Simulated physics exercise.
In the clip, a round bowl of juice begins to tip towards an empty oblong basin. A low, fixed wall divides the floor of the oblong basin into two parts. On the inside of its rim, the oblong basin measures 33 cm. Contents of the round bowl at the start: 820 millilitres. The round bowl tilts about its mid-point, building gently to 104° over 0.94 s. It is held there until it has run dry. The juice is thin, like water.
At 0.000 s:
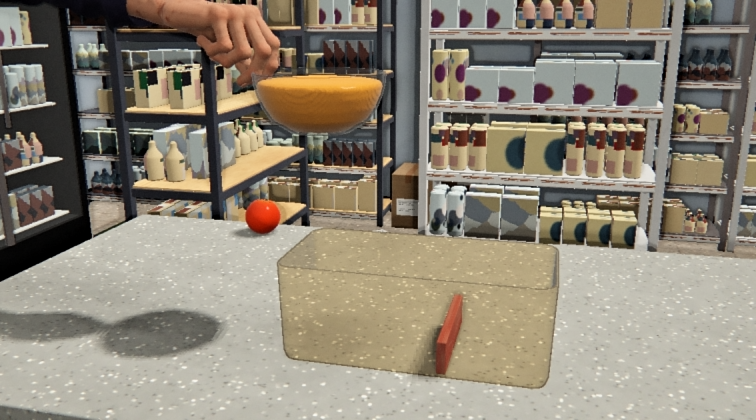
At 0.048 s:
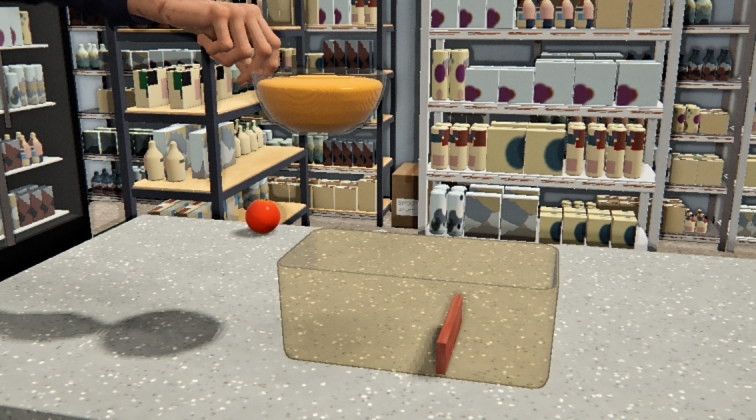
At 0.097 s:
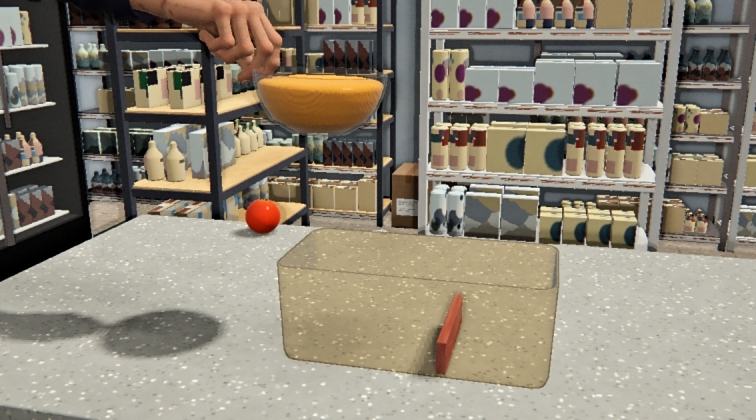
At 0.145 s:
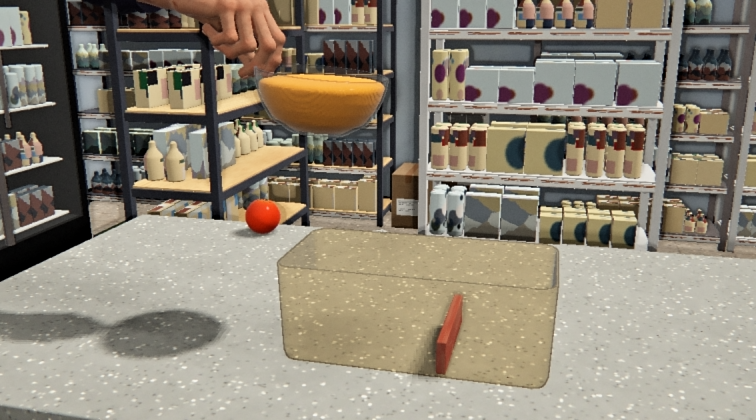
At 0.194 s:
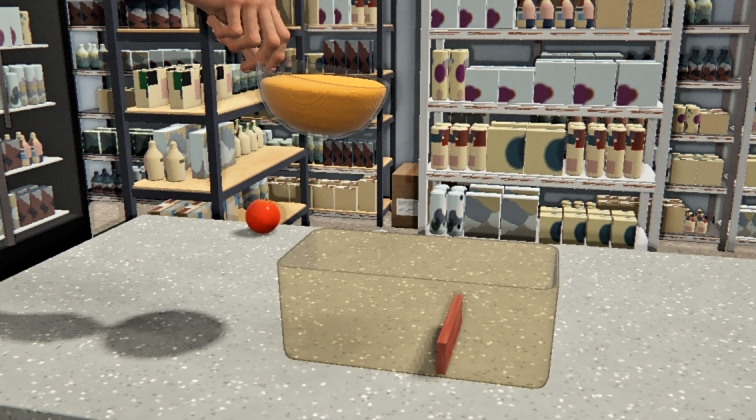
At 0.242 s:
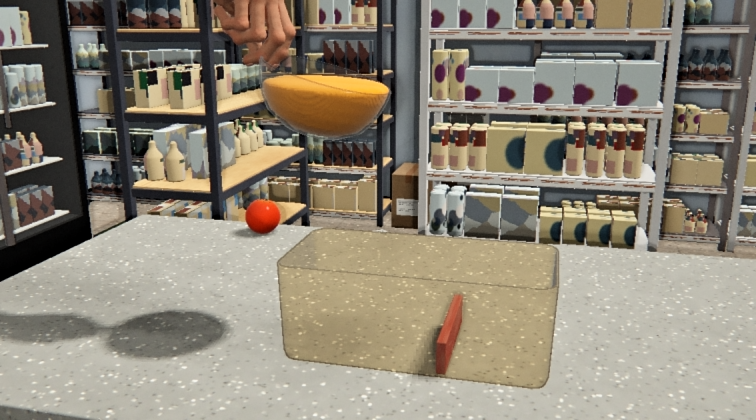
In a shop, a hand held a round bowl of orange juice above a speckled counter with a red ball and an empty see-through basin, then gently tilted the bowl to the right.
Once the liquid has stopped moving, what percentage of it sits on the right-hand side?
About 42 per cent.
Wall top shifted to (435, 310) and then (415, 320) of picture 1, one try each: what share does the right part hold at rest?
One try each: Around 60 percent and then around 75 percent.
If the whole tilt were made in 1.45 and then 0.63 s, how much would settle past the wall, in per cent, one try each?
50 then 30 %.
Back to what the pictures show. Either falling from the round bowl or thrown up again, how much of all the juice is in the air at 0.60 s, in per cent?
Around 50 percent.
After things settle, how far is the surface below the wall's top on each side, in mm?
26 mm left, 22 mm right.
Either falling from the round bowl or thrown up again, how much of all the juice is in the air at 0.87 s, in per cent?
Near 8 percent.
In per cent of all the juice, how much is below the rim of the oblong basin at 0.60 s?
About 20 per cent.
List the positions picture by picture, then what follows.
In the first frame, tilt 0°; pouring edge (383, 75); surface from (263, 80) to (382, 83); the oblong basin's rim runs from (297, 247) to (558, 268); the wall's top is at (451, 318).
In the second frame, tilt 1°; pouring edge (384, 76); surface from (263, 80) to (382, 83).
In the third frame, tilt 3°; pouring edge (384, 79); surface from (264, 79) to (382, 85).
In the fourth frame, tilt 6°; pouring edge (386, 83); surface from (265, 79) to (384, 86).
In the fifth frame, tilt 11°; pouring edge (387, 88); surface from (267, 78) to (386, 87).
In the sixth frame, tilt 16°; pouring edge (388, 95); surface from (269, 79) to (389, 91); 1 per cent is over the edge.
By 0.60 s the tilt is 74° and 31 per cent is still to pour, 8 is left of the wall and 12 right of it.
By 0.87 s the tilt is 102° and 1 per cent is still to pour, 50 is left of the wall and 41 right of it.
By 1.14 s the tilt is 104° and 0 per cent is still to pour, 57 is left of the wall and 41 right of it.
By 1.44 s the tilt is 104° and 0 per cent is still to pour, 57 is left of the wall and 42 right of it.
At rest 57 per cent lies left of the wall, 42 right of it and 2 outside.
